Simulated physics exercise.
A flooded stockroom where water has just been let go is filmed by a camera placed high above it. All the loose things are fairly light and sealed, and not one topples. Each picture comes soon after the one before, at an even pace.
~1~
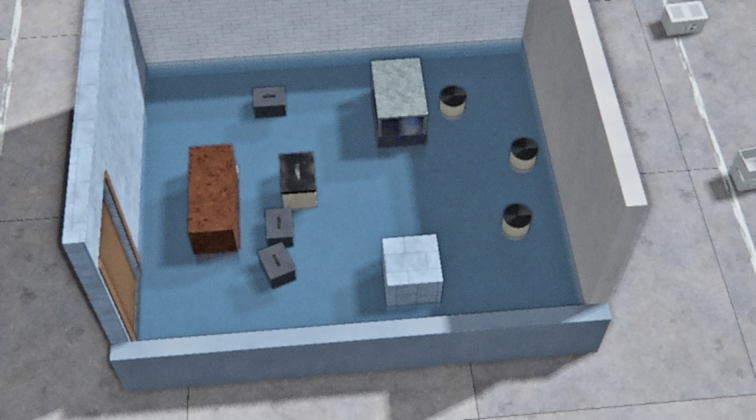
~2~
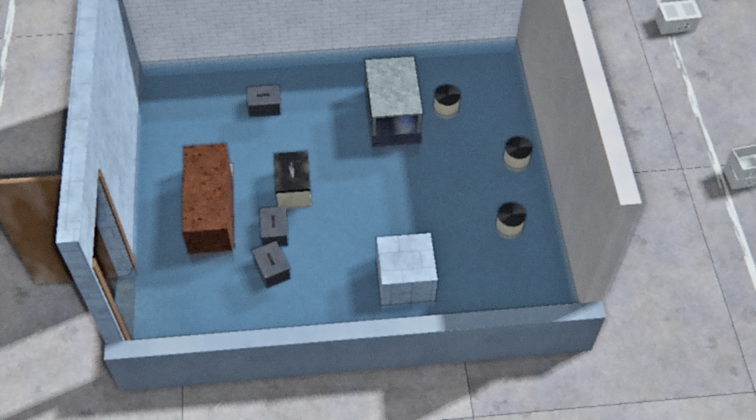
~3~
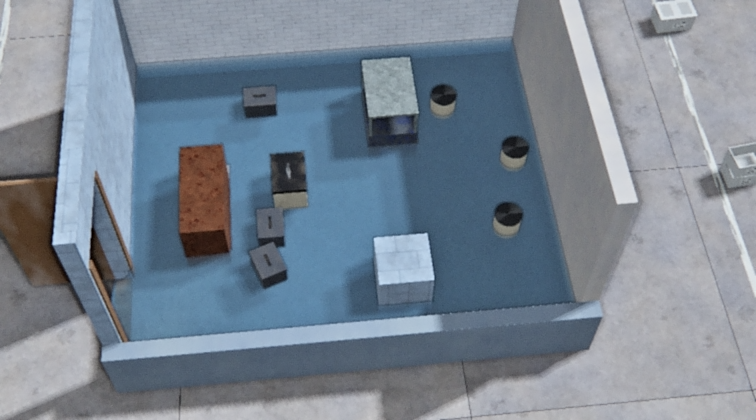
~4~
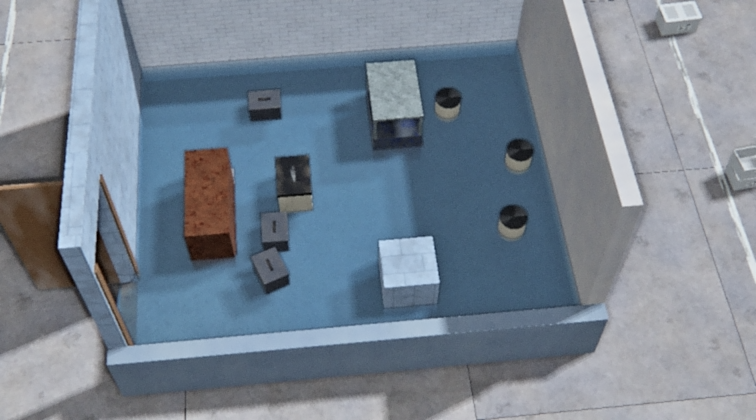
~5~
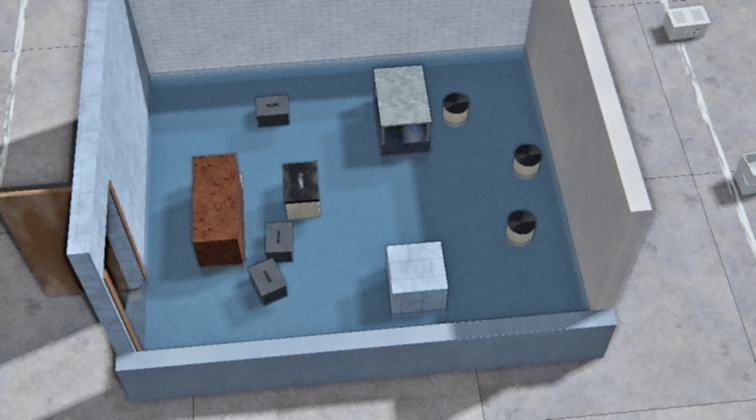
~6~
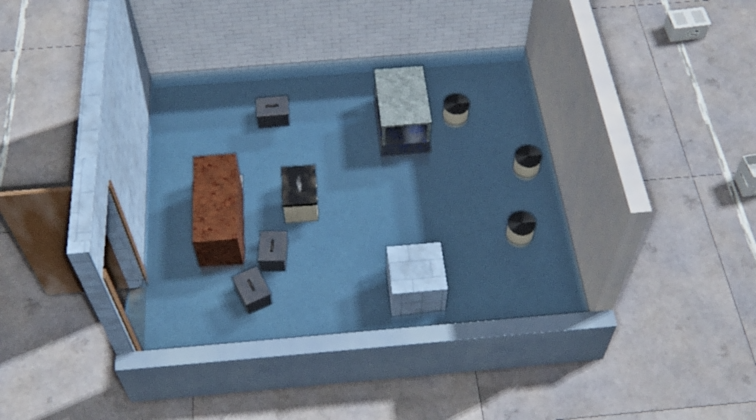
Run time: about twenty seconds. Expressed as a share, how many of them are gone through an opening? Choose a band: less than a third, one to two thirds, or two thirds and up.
One to two thirds.
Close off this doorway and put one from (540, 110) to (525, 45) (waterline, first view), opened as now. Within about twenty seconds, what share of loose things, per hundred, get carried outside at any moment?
I'd guess around 70 percent.
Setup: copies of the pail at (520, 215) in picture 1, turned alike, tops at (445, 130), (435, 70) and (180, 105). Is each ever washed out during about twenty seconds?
In order, the first is never leaving, the second never leaving, the third escaping.
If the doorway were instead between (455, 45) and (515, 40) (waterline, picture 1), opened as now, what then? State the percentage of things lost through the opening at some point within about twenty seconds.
Some 60 per cent of the lot.
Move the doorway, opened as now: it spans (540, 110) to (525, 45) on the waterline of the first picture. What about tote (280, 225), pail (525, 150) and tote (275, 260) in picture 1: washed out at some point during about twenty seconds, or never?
Going through them in sequence: Trapped, then gets out, then trapped.
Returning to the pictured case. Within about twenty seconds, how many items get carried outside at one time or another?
4.
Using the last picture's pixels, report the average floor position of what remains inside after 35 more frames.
Around pixel (467, 205).
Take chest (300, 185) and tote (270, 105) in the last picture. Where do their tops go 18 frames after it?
Estimated positions: (195, 296); (206, 144).
A moment on, 0 of 7 are out; 7 afloat.
Next, 2 of 7 are out; 5 afloat.
Later, 4 of 7 are out; 3 afloat.
In the end, 4 of 7 are out; 3 afloat.
